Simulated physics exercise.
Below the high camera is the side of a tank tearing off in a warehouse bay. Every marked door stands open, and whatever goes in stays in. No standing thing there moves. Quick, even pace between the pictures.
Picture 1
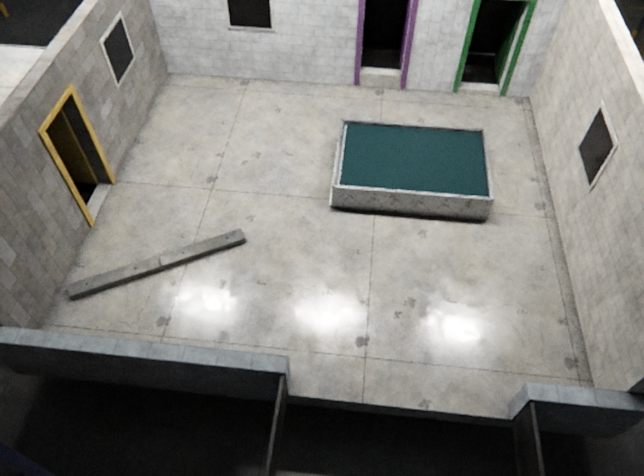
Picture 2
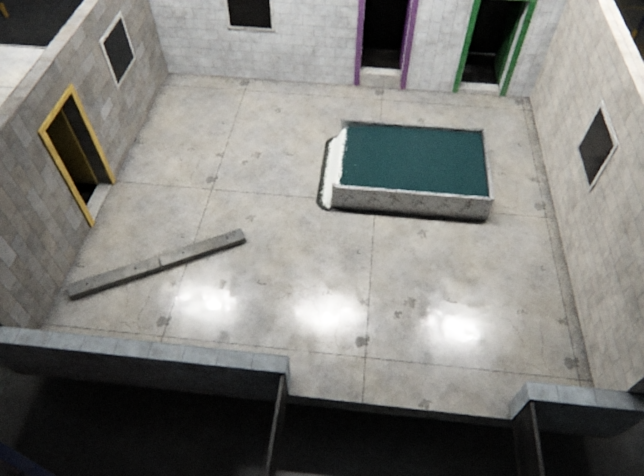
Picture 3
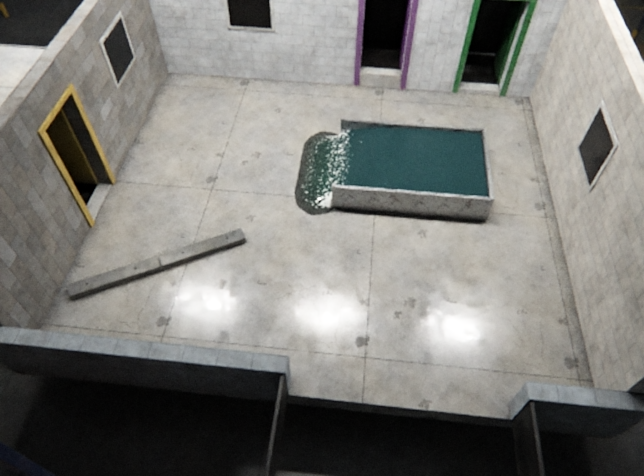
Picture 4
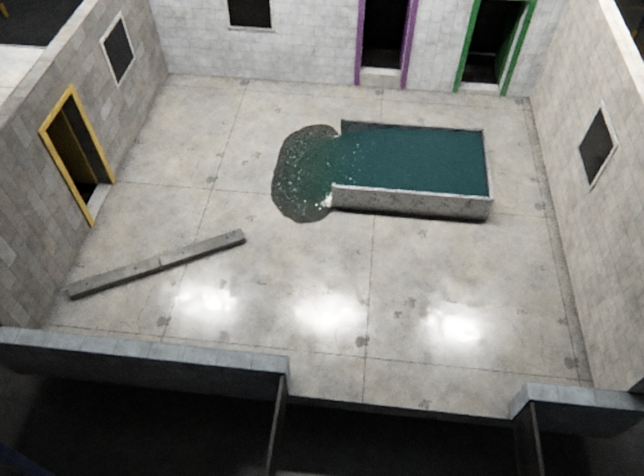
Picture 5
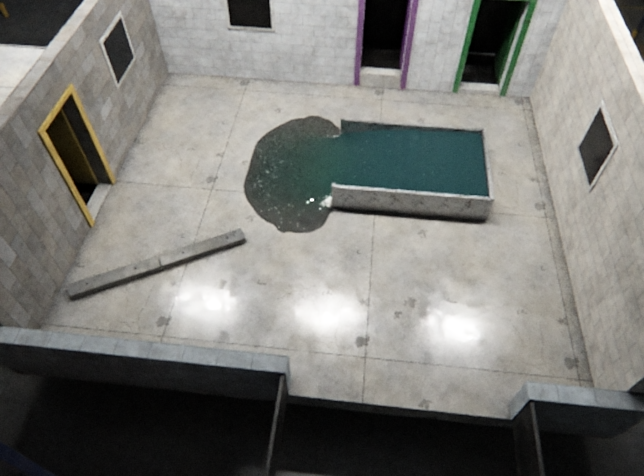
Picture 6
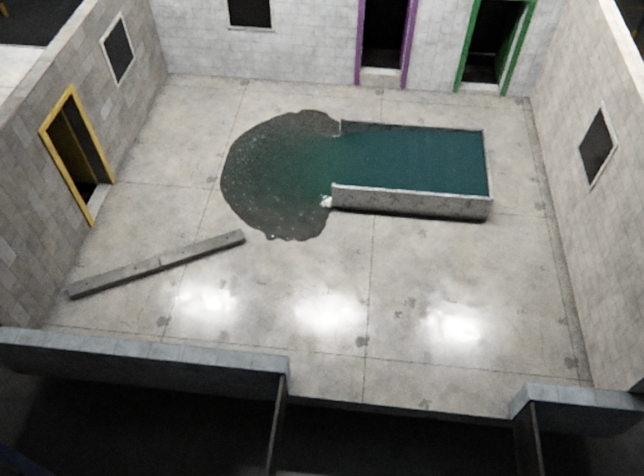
A rectangular tank of dark teal water stands right of centre on the pale concrete floor of a grey-walled warehouse bay, seen from a high, still camera. A yellow-framed doorway is on the left, purple and green ones are at the back, and a long grey beam lies at lower left. The tank's left side gives way, and water pours out leftward, foaming white, then spreads into a wide, dark, rounded pool near the beam.
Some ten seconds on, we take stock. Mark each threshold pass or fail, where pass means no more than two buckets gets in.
Yellow door - fail; green door - pass; purple door - pass.
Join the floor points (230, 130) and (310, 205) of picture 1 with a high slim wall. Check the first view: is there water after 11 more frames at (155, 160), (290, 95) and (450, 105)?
Lab note - spot 1 parched, spot 2 inundated, spot 3 parched.
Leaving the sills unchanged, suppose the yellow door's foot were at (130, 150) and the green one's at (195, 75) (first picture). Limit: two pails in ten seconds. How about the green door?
The green door exceeds it.
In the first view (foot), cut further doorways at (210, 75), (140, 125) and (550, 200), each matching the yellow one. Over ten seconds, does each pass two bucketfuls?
One after the other: Lets more in, goes over, takes less.
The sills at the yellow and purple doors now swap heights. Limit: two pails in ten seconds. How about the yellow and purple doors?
Expect the yellow door to be one that stays in check and the purple door one that stays in check.
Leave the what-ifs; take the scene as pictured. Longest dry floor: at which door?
Answer: The green door.
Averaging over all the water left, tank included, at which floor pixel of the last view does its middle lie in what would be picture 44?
I'd say near (231, 167).
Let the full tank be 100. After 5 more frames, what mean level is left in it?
Close to 66 in a hundred.
A moment on, water covers 25 % of the floor; the yellow door not reached, the green door not reached, the purple door not reached.
Next, water covers 35 % of the floor; the yellow door under two buckets in, the green door not reached, the purple door not reached.
Then, water covers 40 % of the floor; the yellow door over two buckets in, the green door not reached, the purple door not reached.
Later, water covers 45 % of the floor; the yellow door far over two buckets in, the green door not reached, the purple door not reached.
In the end, water covers 75 % of the floor; the yellow door far over two buckets in, the green door wet at the sill, nothing in, the purple door wet at the sill, nothing in.
